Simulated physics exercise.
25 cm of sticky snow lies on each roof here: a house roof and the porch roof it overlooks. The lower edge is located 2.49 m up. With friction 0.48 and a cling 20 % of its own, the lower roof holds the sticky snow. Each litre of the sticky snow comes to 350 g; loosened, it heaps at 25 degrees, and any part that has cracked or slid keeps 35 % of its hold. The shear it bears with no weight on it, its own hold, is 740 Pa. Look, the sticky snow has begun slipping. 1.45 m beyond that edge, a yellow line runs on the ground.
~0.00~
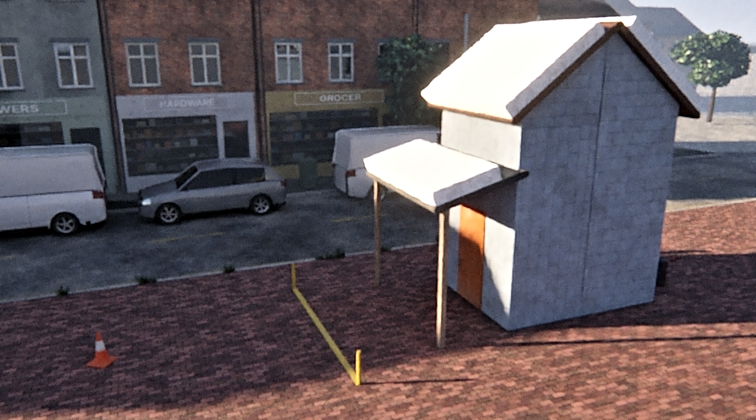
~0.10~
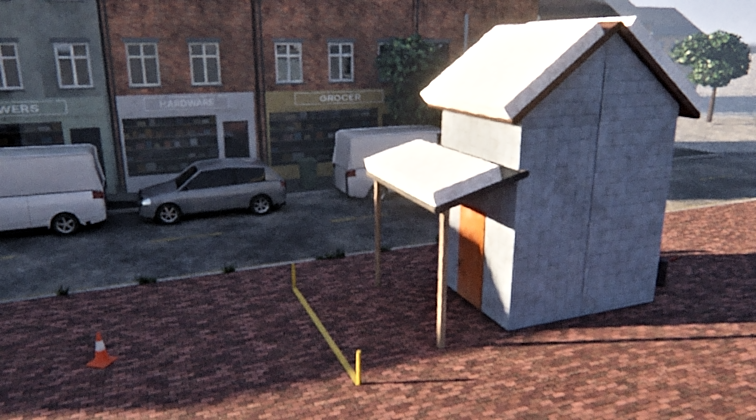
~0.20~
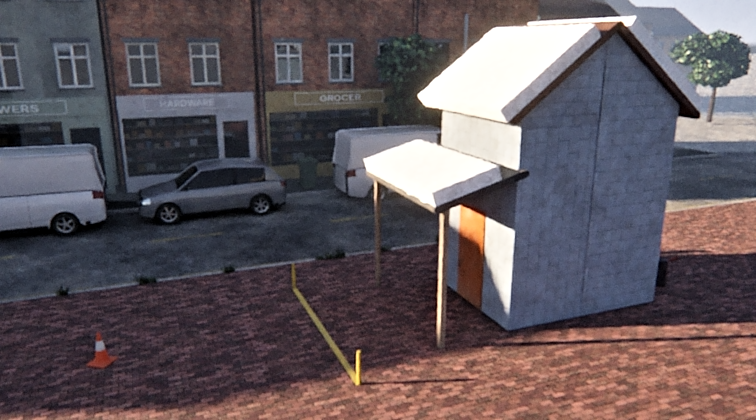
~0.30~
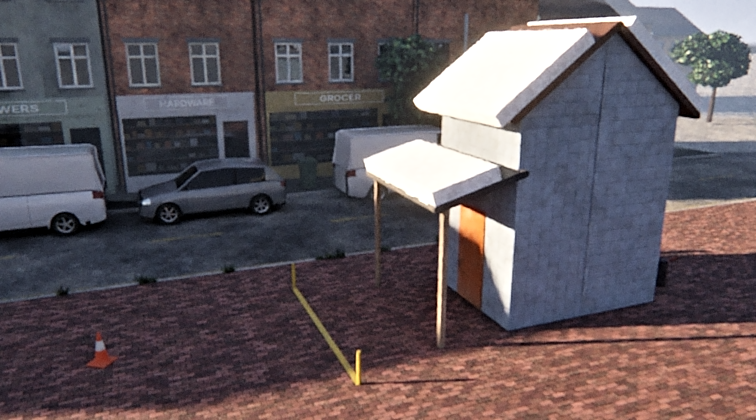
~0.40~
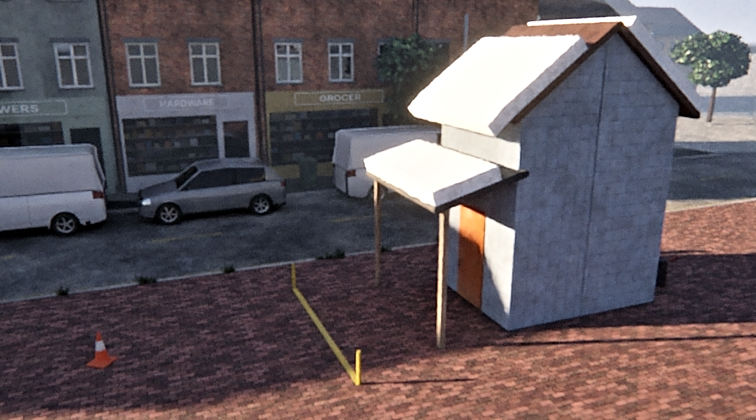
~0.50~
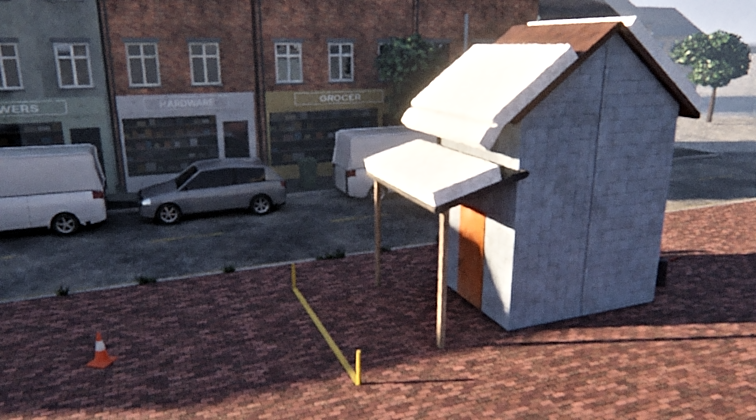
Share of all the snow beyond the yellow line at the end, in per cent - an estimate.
42 %.
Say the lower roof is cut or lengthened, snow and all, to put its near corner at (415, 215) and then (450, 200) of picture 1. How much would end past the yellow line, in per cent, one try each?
First about 35 per cent, second about 45 per cent.
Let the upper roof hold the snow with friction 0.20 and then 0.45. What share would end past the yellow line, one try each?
It would be 35 % the first time and 14 % the second.
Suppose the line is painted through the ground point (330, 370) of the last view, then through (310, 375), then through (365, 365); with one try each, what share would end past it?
35 %, then 30 %, then 55 %.
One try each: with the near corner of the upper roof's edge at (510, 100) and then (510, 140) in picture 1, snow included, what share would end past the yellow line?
50 per cent, then 25 per cent.
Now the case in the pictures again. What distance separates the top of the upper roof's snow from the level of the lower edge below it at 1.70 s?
It sits some 0.6 m above the lower edge at that time.
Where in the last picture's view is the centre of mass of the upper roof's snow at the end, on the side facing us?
Roughly at (329, 352).
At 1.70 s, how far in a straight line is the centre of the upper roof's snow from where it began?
About 4.8 m.
After 1.05 s, none is below the lower edge and 0 % is past the line.
After 1.70 s, 63 % is below the lower edge and 29 % is past the line.
After 2.35 s, 74 % is below the lower edge and 42 % is past the line.
After 3.00 s, 75 % is below the lower edge and 42 % is past the line.
After 3.10 s, at the end, 75 % is below the lower edge and 42 % is past the line.
